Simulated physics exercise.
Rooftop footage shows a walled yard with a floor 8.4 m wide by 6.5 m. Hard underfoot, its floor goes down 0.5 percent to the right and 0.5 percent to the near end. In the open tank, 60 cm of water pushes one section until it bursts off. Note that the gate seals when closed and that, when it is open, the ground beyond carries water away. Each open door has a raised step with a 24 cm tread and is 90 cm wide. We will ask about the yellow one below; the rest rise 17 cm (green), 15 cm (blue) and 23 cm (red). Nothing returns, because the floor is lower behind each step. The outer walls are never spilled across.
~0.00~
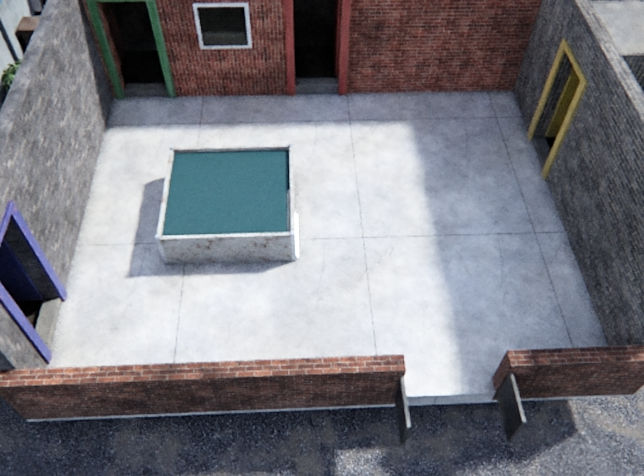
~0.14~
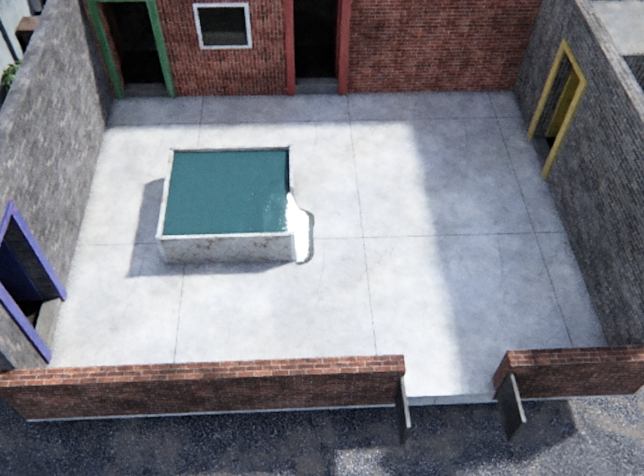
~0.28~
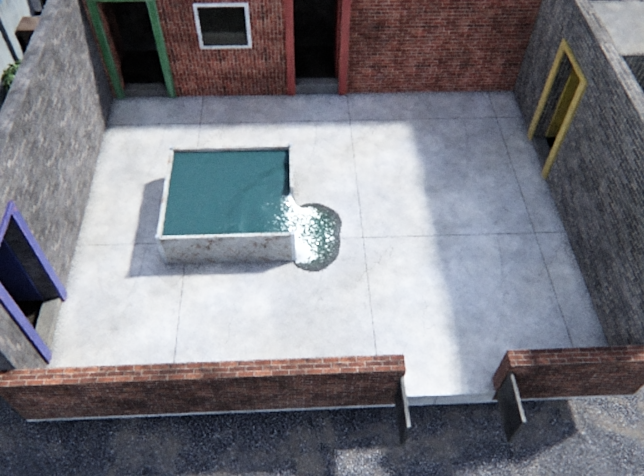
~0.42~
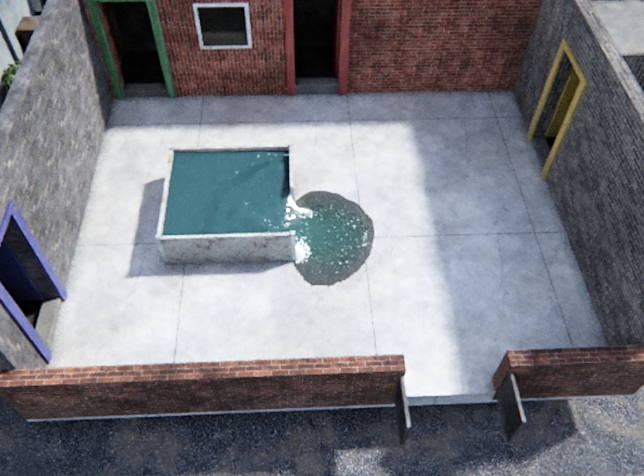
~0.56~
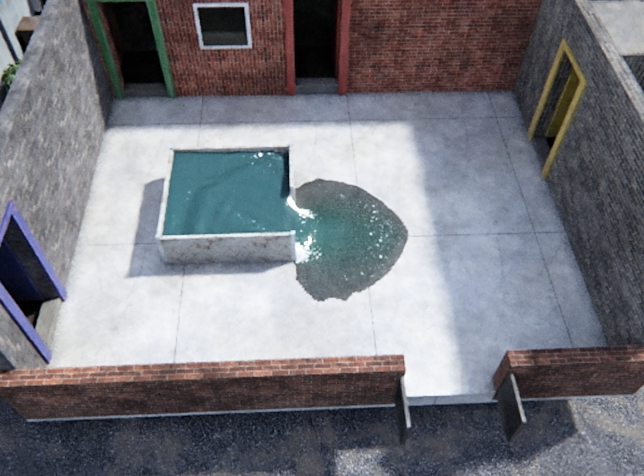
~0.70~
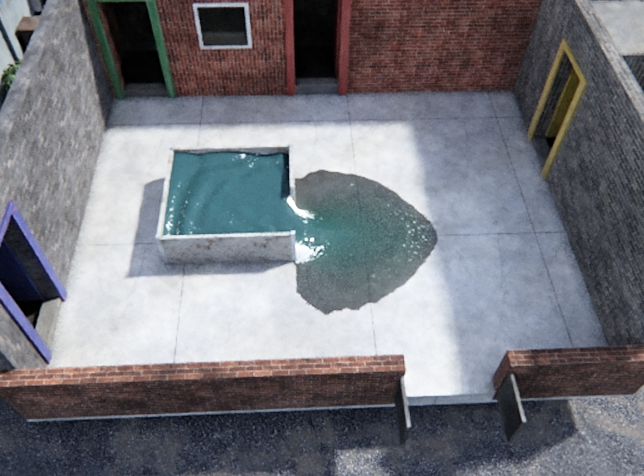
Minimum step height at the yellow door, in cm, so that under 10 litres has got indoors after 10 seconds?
Approx. 10.5 cm.
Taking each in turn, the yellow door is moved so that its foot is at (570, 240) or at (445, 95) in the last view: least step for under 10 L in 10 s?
16 and 6.5 cm.
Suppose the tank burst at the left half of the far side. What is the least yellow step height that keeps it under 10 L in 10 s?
Estimate: Near 7.0 cm.
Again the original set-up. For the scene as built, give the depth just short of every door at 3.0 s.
Lab note, depth in cm: Green 0; blue 0; yellow 15; red 0.
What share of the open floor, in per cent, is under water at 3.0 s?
Close to 40 per cent of it is wet.
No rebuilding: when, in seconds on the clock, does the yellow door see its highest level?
It peaks around 2.8 s.
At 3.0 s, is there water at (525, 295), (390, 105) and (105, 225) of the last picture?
In order: Soaked, untouched, untouched.
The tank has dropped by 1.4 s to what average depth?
About 44 centimetres.
After 1.4 s water covers 25 % of the floor, deepest (34 cm) near (302, 245); it has not reached the yellow door.
After 3.0 s water covers 40 % of the floor, deepest (30 cm) near (584, 362); 15 cm at the yellow door, 2 litres in over its 11 cm step.
After 10.0 s water covers 70 % of the floor, deepest (10 cm) near (600, 373); 8 cm at the yellow door, 9 litres in over its 11 cm step.
At the yellow door as built, the water arrived by 2.3 s and peaked near 15 cm at 2.8 s.
Run again over the same 10 s with other heights there, 19 litres in over 9 cm, 5 litres over 12 cm. The limit of 10 litres is kept from about 10.5 cm up.
